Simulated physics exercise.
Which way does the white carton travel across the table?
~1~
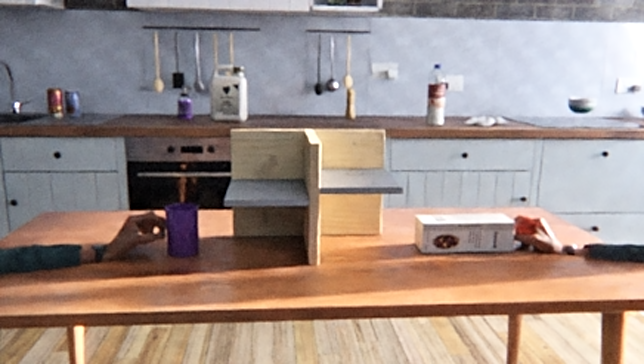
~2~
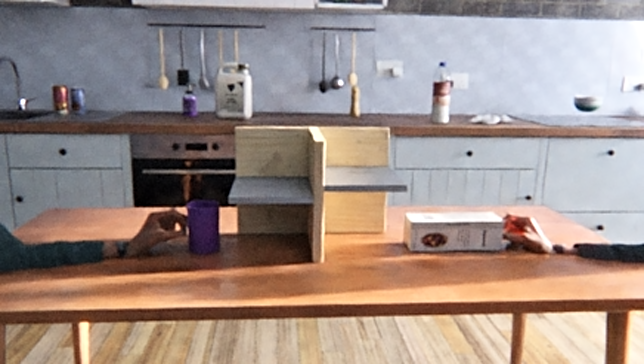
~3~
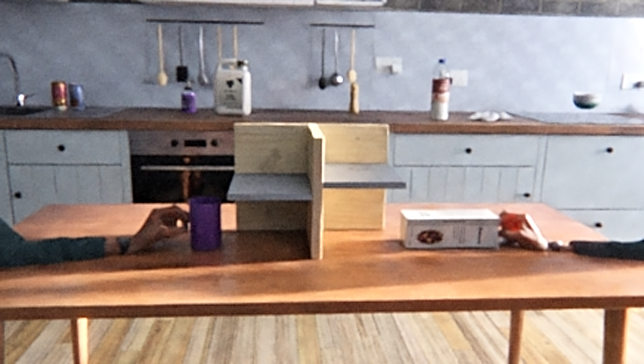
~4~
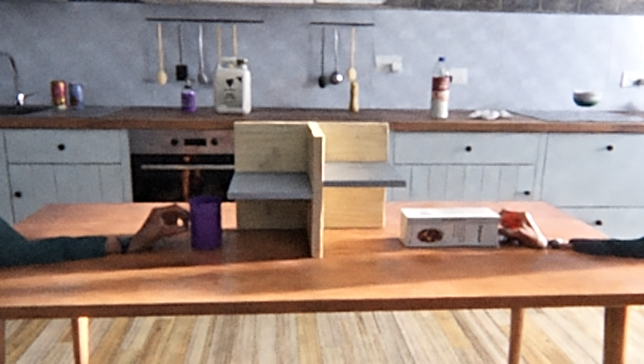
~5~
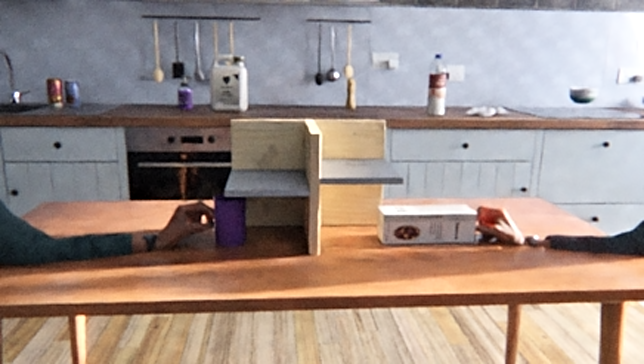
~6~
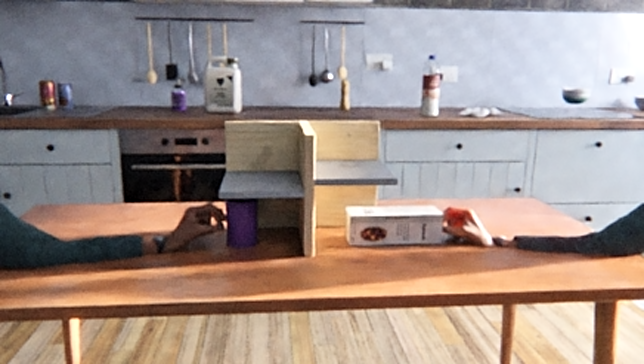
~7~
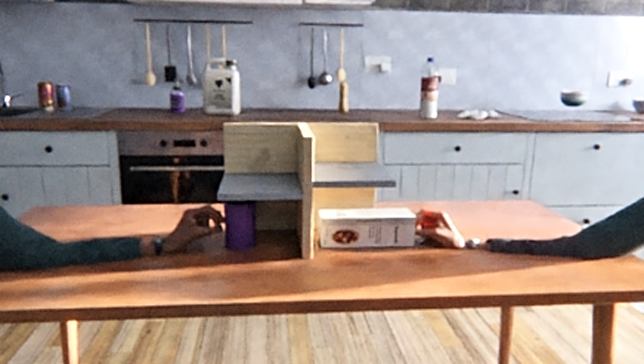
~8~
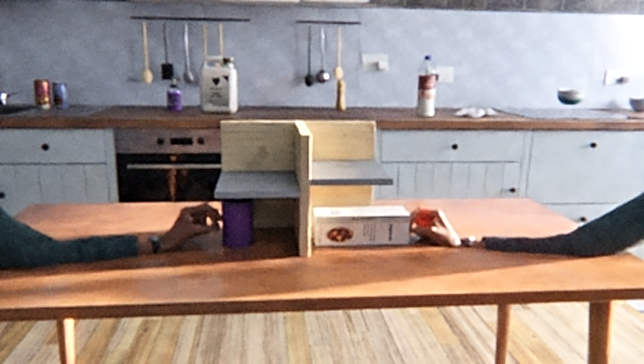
The white carton moves to the left, pushed by the hand toward the shelf.
